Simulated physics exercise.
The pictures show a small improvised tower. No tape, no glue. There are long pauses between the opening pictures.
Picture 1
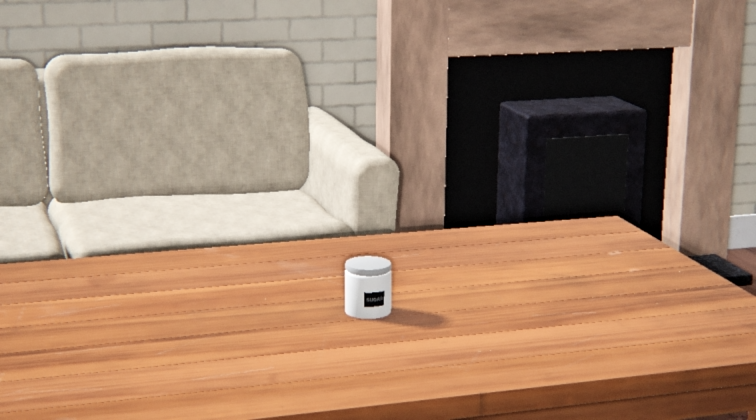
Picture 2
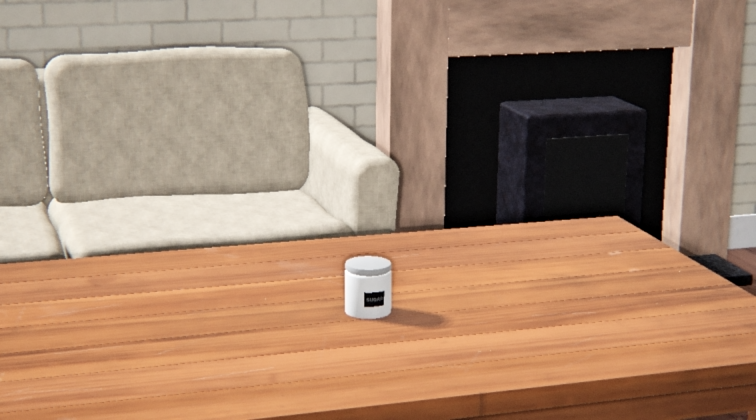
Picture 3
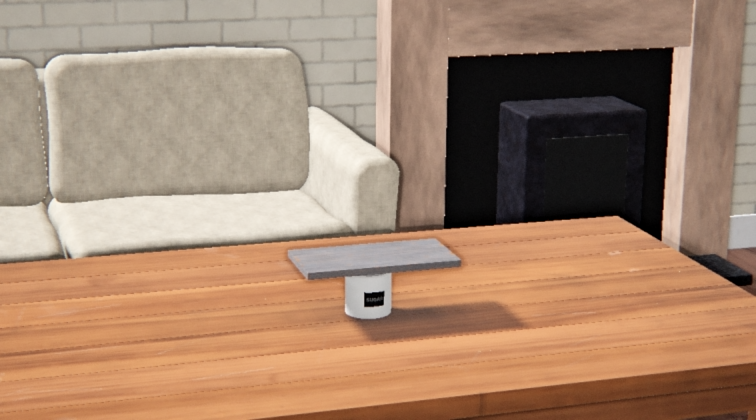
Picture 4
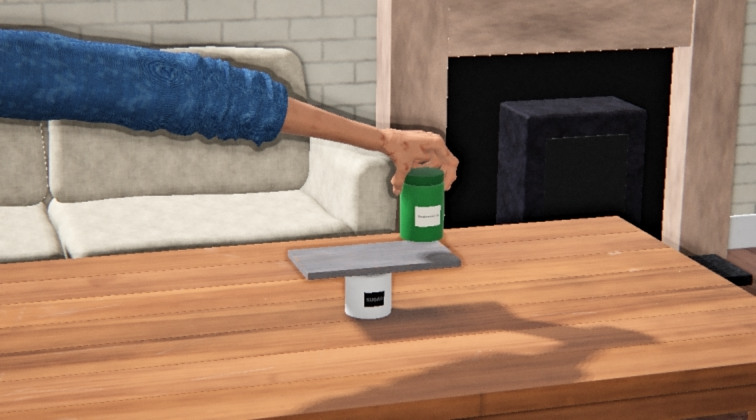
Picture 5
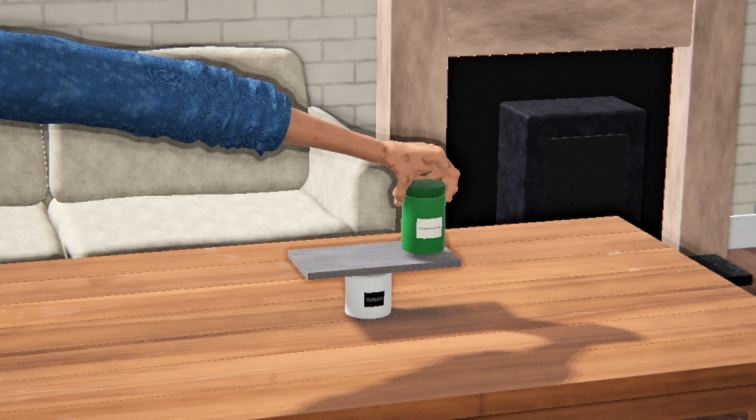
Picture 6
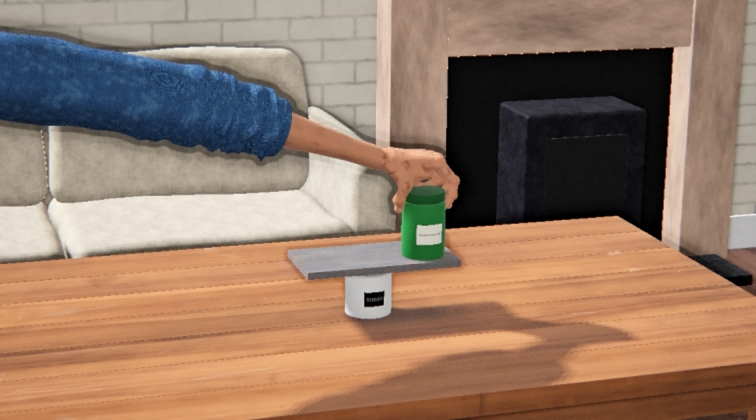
On a living room wooden table, a grey board appears atop a white jar, then a hand lowers a green jar onto its right side.
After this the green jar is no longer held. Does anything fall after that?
Here the stack comes apart.
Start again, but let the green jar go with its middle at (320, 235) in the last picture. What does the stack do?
Then it gives way.
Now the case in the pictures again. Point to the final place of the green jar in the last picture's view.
Near (521, 287).
Then, 0.30 s after the last picture, green jar now fallen; grey board tipped 33° from how it was.
Then, 0.50 s after the last picture, grey board tipped 45° from how it was.
Then, 0.60 s after the last picture, grey board tipped 31° from how it was.
At rest, fallen, green jar; moved from the start, grey board; white jar in place. Seen from the same camera at the end, green jar near (520, 287). The stack gives way.
